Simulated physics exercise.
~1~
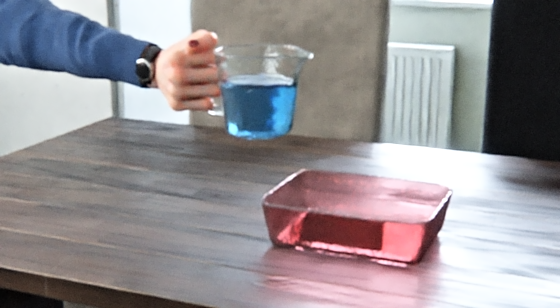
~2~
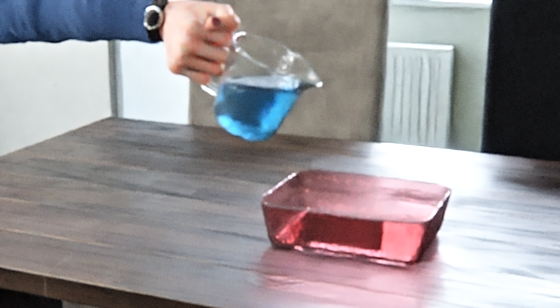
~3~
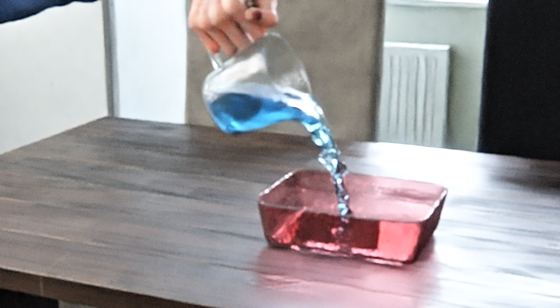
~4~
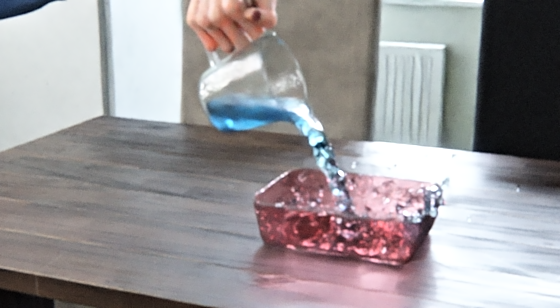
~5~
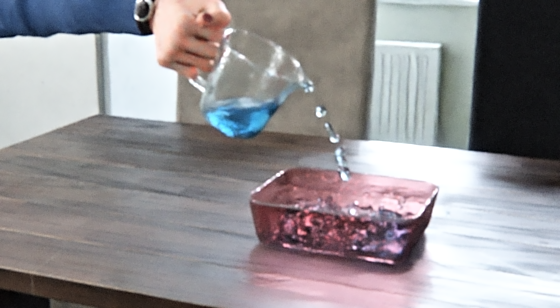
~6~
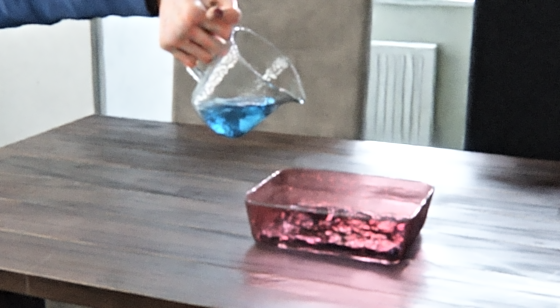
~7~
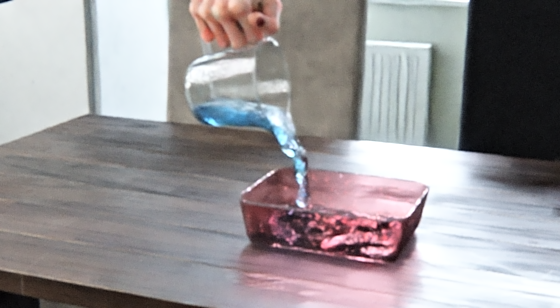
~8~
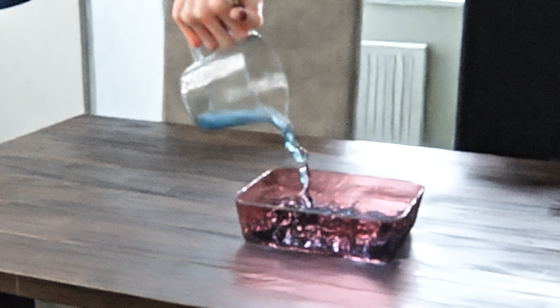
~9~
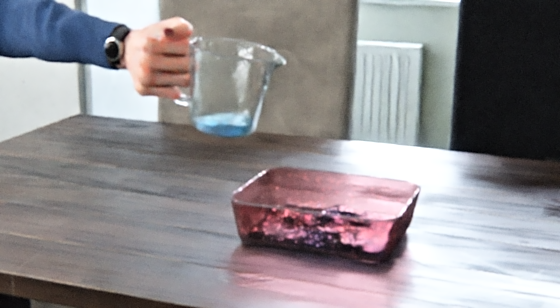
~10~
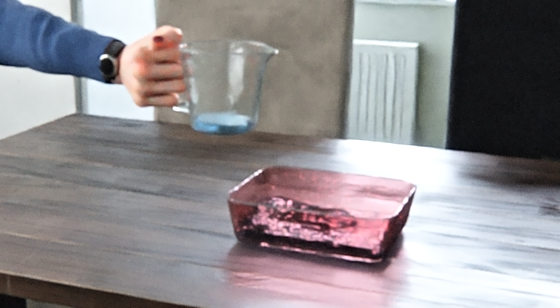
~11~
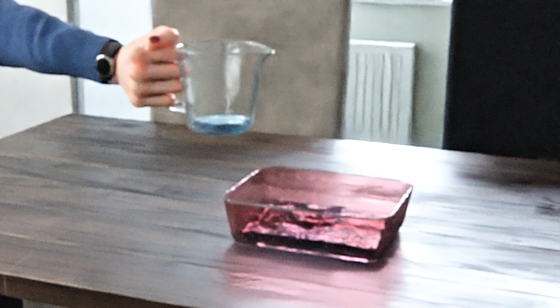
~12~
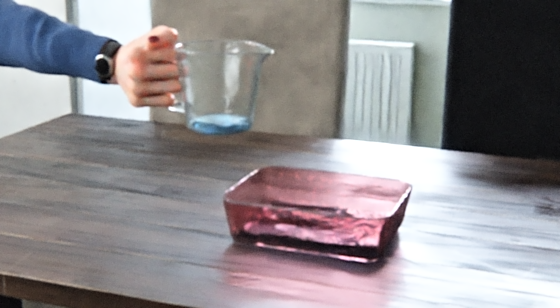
On a dark wooden table, a hand tips blue water from a glass jug into a pink dish twice, leaving a little behind.
